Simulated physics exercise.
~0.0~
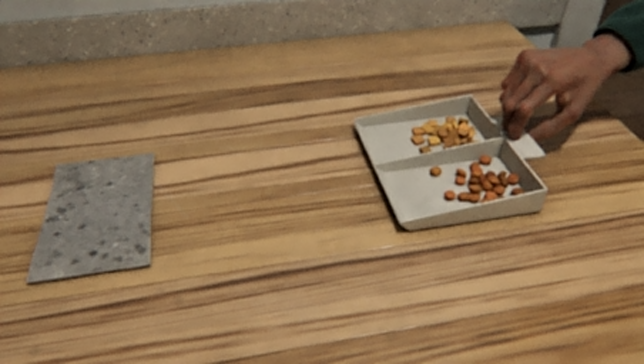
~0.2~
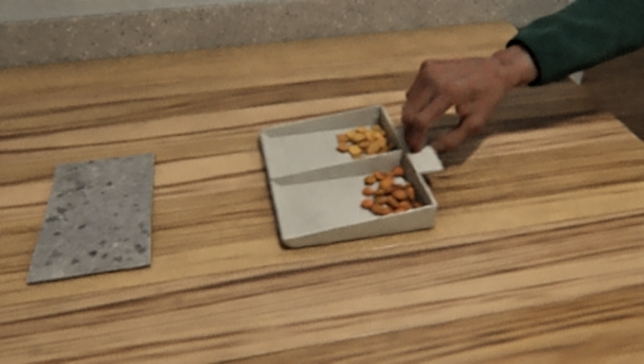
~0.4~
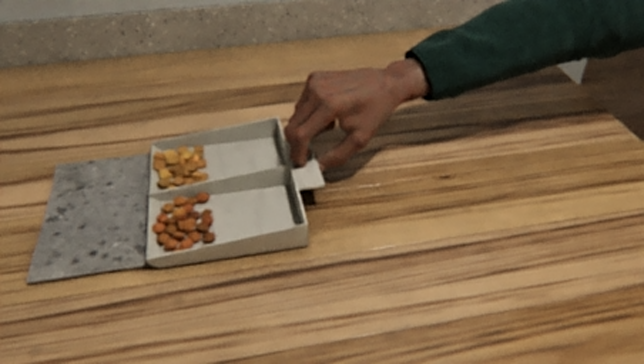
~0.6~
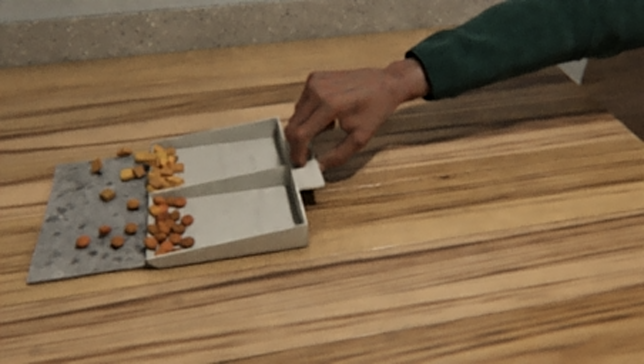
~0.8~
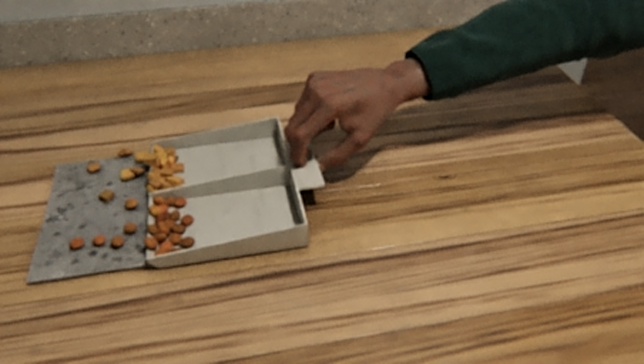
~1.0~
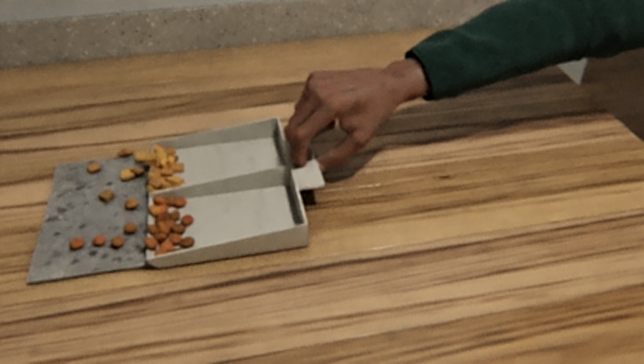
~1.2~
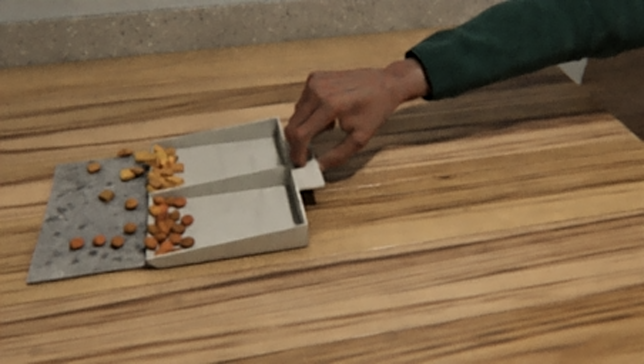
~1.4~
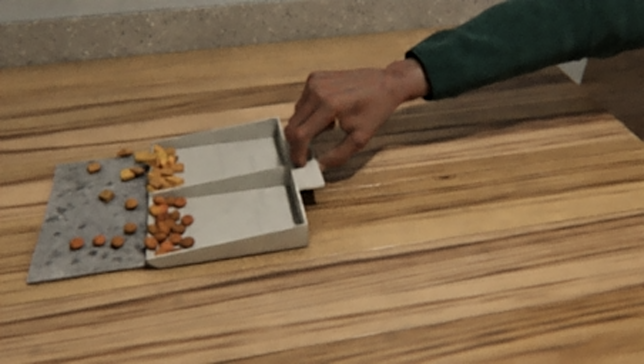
A divided gray tray holding small yellow and orange-brown pieces was pushed left across a wooden surface by a hand until it stopped against a speckled gray slab, and some pieces from both compartments spilled onto the slab while the rest stayed inside.
